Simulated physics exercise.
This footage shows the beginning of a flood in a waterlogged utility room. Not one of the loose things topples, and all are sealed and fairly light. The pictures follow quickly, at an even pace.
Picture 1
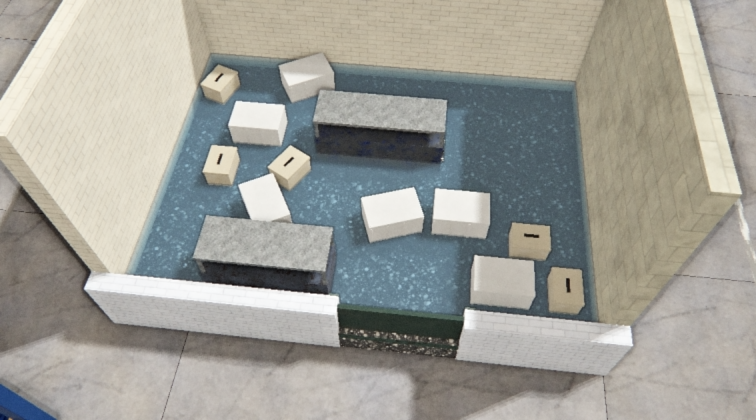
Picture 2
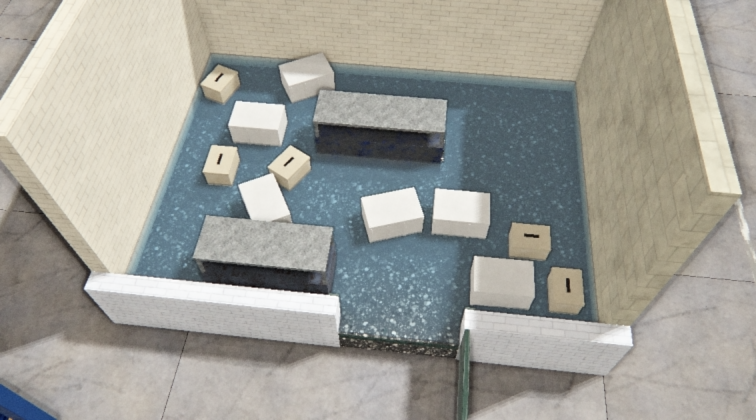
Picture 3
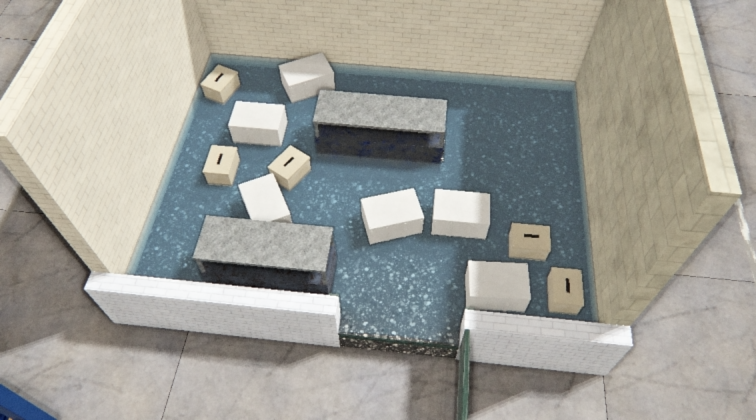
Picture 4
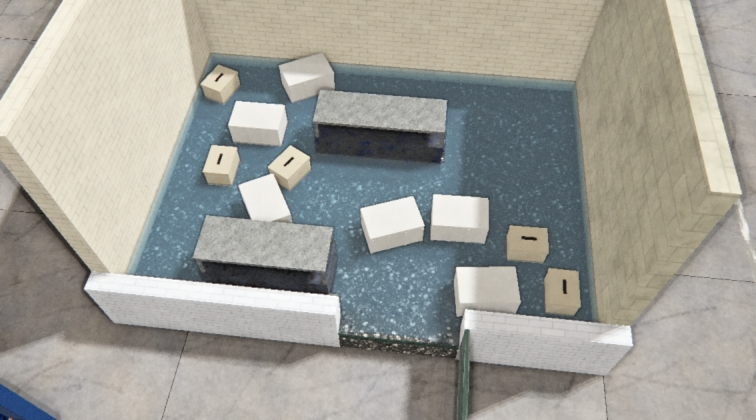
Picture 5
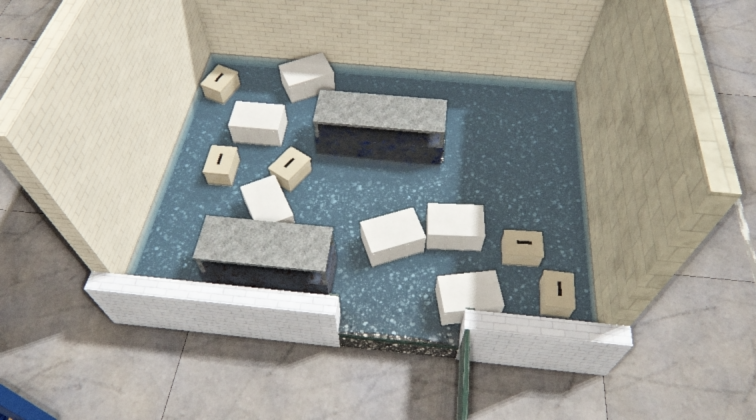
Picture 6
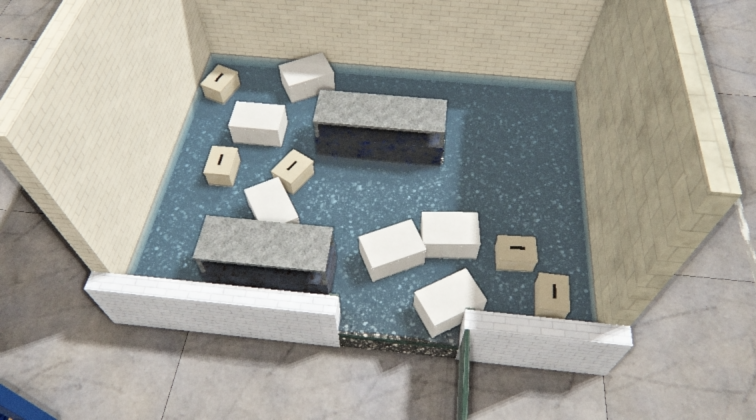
White and tan boxes float motionless on blue water in a walled room with two grey-topped counters as a dark green gate at the front gap swings open. The white box nearest the gap then drifts left toward the opening, and neighbouring boxes on the right slide slowly forward and left behind it.
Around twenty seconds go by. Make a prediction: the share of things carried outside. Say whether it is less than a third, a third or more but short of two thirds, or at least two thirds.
It is at least two thirds.
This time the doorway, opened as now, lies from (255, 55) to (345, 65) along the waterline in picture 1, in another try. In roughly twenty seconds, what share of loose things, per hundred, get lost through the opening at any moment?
Roughly 50 per cent.
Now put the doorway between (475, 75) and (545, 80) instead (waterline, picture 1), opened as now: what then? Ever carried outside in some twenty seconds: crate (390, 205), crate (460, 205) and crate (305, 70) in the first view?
Answer, item by item: Not lost, lost, lost.
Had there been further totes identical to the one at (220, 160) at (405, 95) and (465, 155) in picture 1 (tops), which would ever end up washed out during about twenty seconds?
Taking them in the order asked, the first is not removed while the second is removed.
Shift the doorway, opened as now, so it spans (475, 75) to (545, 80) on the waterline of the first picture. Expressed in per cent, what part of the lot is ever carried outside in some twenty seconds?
Roughly 30 in a hundred.
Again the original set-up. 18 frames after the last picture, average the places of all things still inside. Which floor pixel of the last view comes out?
Centre of the remaining clutter: Around (308, 170).
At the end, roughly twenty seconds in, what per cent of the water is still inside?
I make it 44 percent.
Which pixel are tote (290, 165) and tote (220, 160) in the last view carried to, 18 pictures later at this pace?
Estimate: (430, 206), then (278, 206).
A moment on, 2 of 11 are out; 9 afloat.
Next, 6 of 11 are out; 5 afloat.
Later, 8 of 11 are out; 3 afloat.
In the end, 9 of 11 are out; 2 afloat.
